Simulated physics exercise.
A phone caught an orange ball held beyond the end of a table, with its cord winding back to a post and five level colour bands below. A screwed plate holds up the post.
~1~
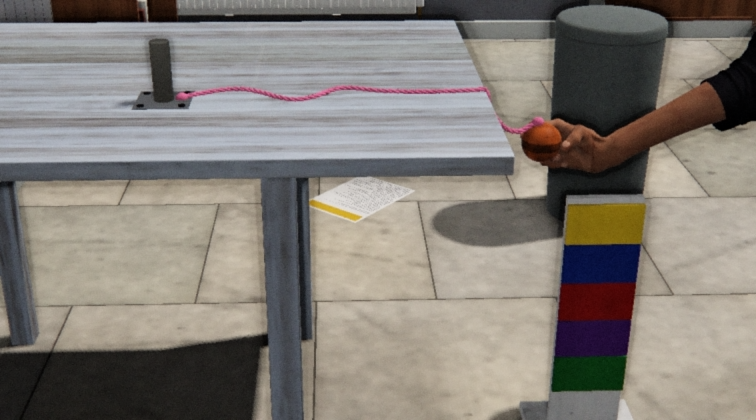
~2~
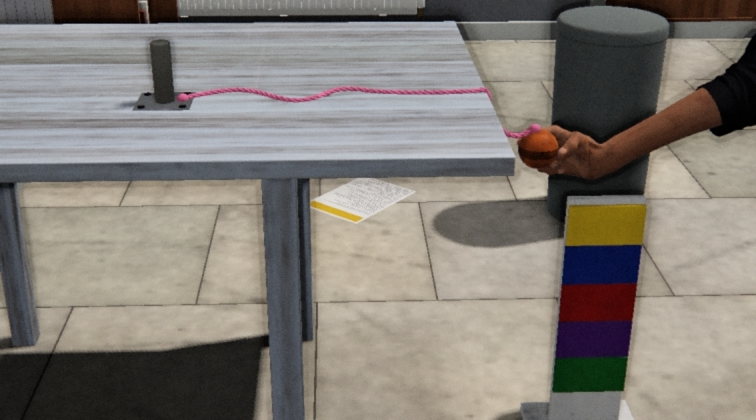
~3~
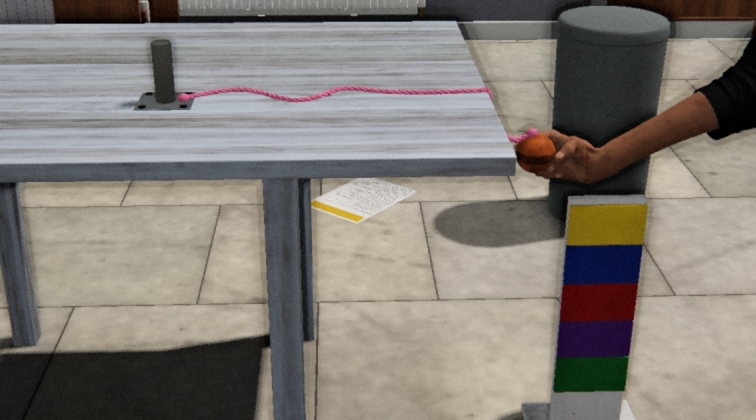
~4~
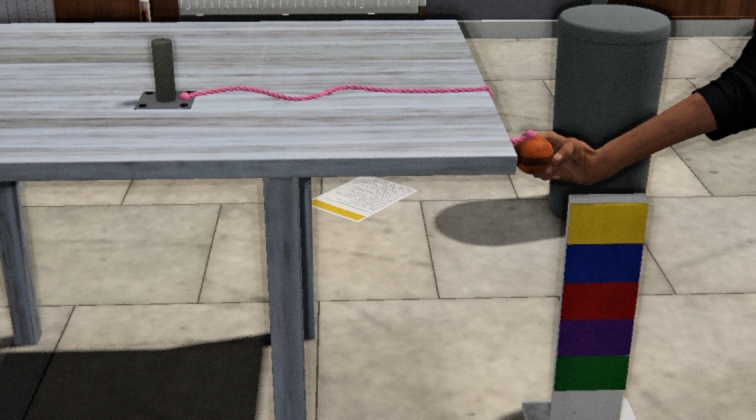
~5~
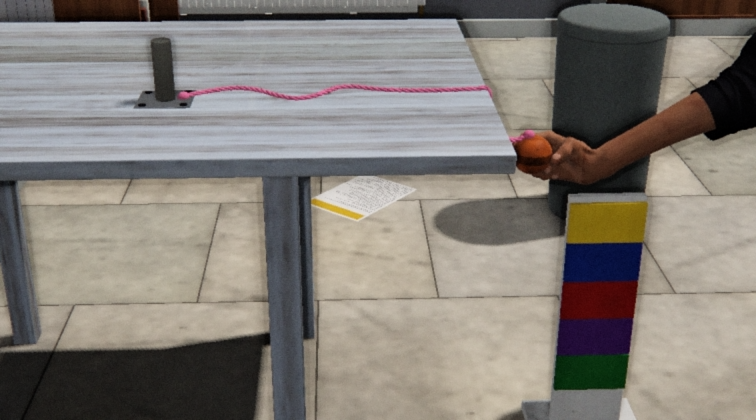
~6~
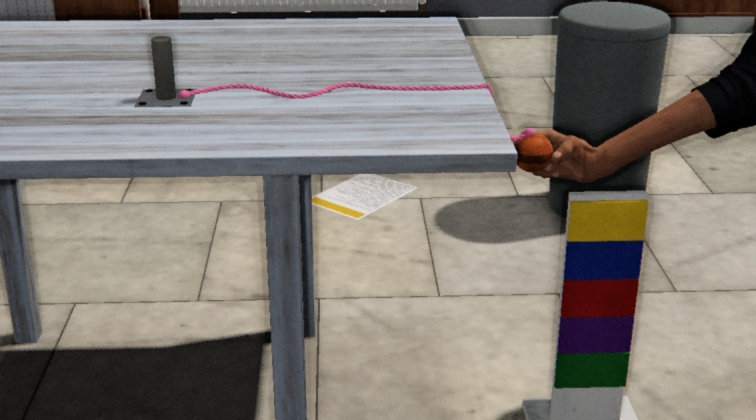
In a room with a tiled floor, a hand holds an orange ball just past the right end of a table, its pink cord winding back to a post, above a stand with five colour bands. The hand shifts the ball slightly left toward the table's edge, then stays nearly still, the cord barely changing.
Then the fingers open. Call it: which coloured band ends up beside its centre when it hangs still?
Yellow, beside its centre.
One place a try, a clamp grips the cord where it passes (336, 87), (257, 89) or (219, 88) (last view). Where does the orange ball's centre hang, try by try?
In order: (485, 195), then (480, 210), then (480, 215).
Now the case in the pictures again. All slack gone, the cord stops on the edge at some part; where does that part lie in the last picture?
You'll find it somewhere around (456, 88).
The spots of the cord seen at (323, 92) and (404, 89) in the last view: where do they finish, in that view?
They end up at (348, 92) and (438, 89).
Soon after, ball near (464, 215); level with yellow.
Then, ball near (498, 220); level with yellow.
At rest, ball near (480, 222); level with yellow. Its middle rests at the yellow band.
